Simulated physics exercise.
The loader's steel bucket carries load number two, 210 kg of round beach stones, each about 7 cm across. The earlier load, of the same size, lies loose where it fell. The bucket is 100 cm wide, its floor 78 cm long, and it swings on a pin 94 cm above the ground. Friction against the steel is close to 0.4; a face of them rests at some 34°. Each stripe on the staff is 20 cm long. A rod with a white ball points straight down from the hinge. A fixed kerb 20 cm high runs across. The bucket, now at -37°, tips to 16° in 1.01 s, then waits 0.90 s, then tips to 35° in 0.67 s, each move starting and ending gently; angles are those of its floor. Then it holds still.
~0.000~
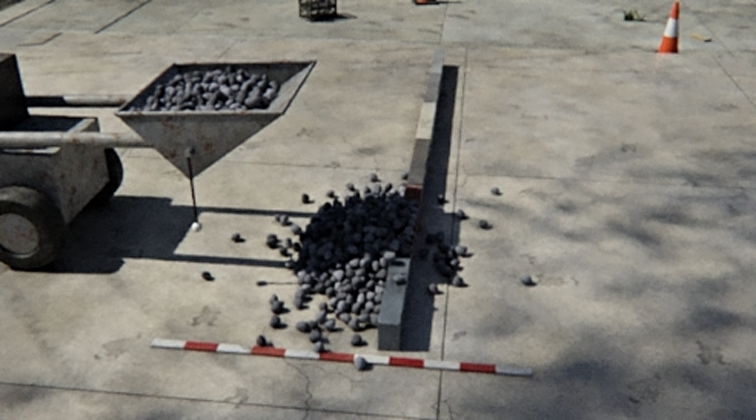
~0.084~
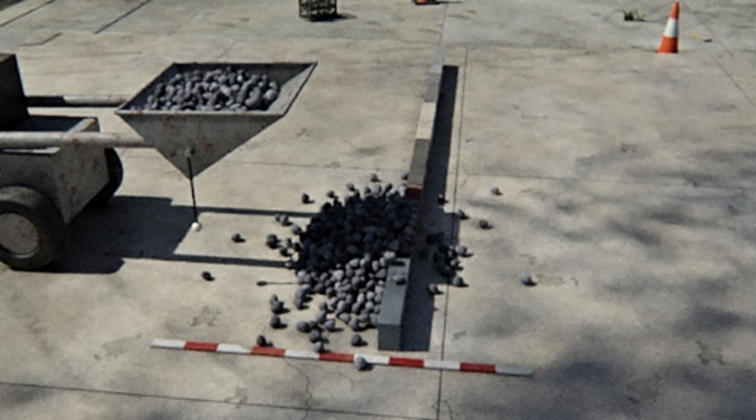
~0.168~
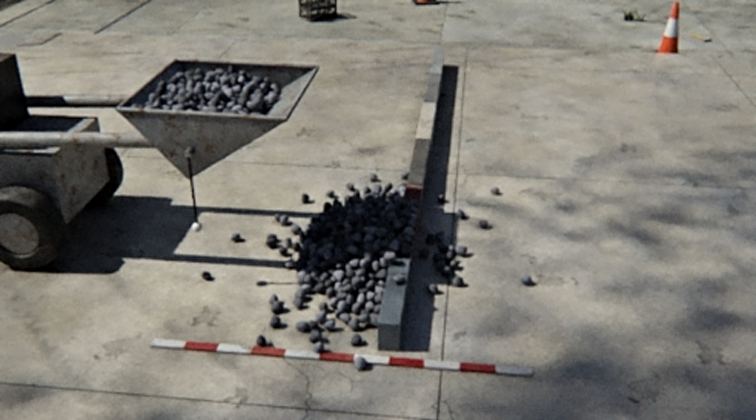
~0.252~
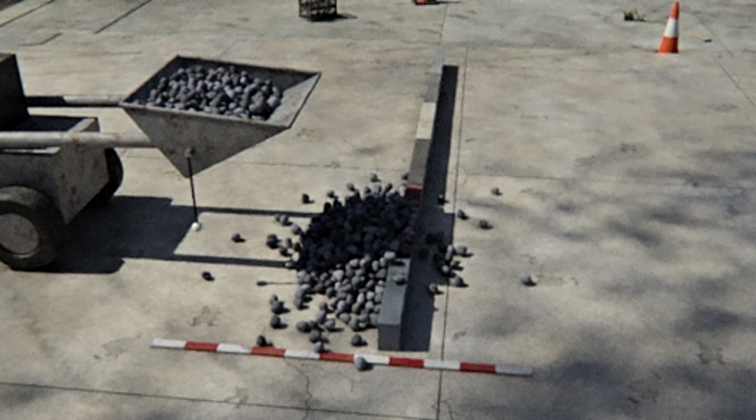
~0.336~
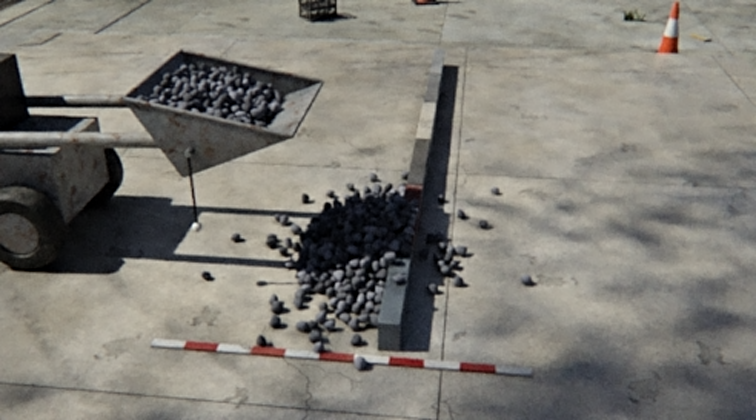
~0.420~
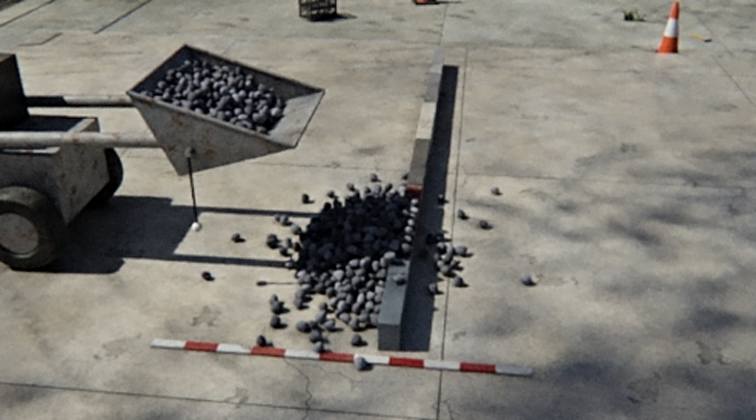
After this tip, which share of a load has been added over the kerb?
Close to 0 parts in a hundred.
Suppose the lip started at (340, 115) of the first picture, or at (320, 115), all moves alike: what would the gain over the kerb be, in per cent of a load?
About 25 and 10 per cent.
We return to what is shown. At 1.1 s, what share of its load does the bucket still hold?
It holds some 100 per cent.
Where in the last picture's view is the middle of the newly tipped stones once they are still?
Around (328, 232).
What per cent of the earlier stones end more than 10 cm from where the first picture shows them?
Roughly 5 per cent of them.
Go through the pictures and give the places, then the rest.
Lip at (284, 113), floor tilted -37°, highest stones at (218, 83). The earlier load is highest near (390, 226), 27 cm above ground level, 96 % on this side of the kerb, 4 % over the kerb, in the first picture.
Lip at (285, 114), floor tilted -36°, highest stones at (217, 82); the stones move at 0.1 m/s on average, in the second picture.
The bucket is at -33°, its lip at (287, 119); the top of the load is at (197, 81); the stones move at 0.1 m/s on average, in the third picture.
Lip at (290, 127), floor tilted -29°, highest stones at (184, 80); the stones move at 0.2 m/s on average, in the fourth picture.
Lip at (293, 136), floor tilted -23°, highest stones at (184, 75); the stones move at 0.2 m/s on average, in the fifth picture.
The bucket is at -17°, its lip at (295, 147); the top of the load is at (183, 74); the stones move at 0.2 m/s on average, in the sixth picture.
After 0.8 s the floor is at 8°; in per cent of one load, 100 in the bucket, 96 on this side of the kerb, 4 over the kerb; the foremost stones are at (474, 242).
After 1.1 s the floor is at 16°; in per cent of one load, 99 in the bucket, 97 on this side of the kerb, 4 over the kerb; the foremost stones are at (474, 242).
After 3.0 s the floor is at 35°; in per cent of one load, 0 in the bucket, 196 on this side of the kerb, 4 over the kerb; the foremost stones are at (474, 242).
After 5.4 s the floor is at 35°; in per cent of one load, 0 in the bucket, 196 on this side of the kerb, 4 over the kerb; the foremost stones are at (474, 242). Net gain over the kerb, 0.
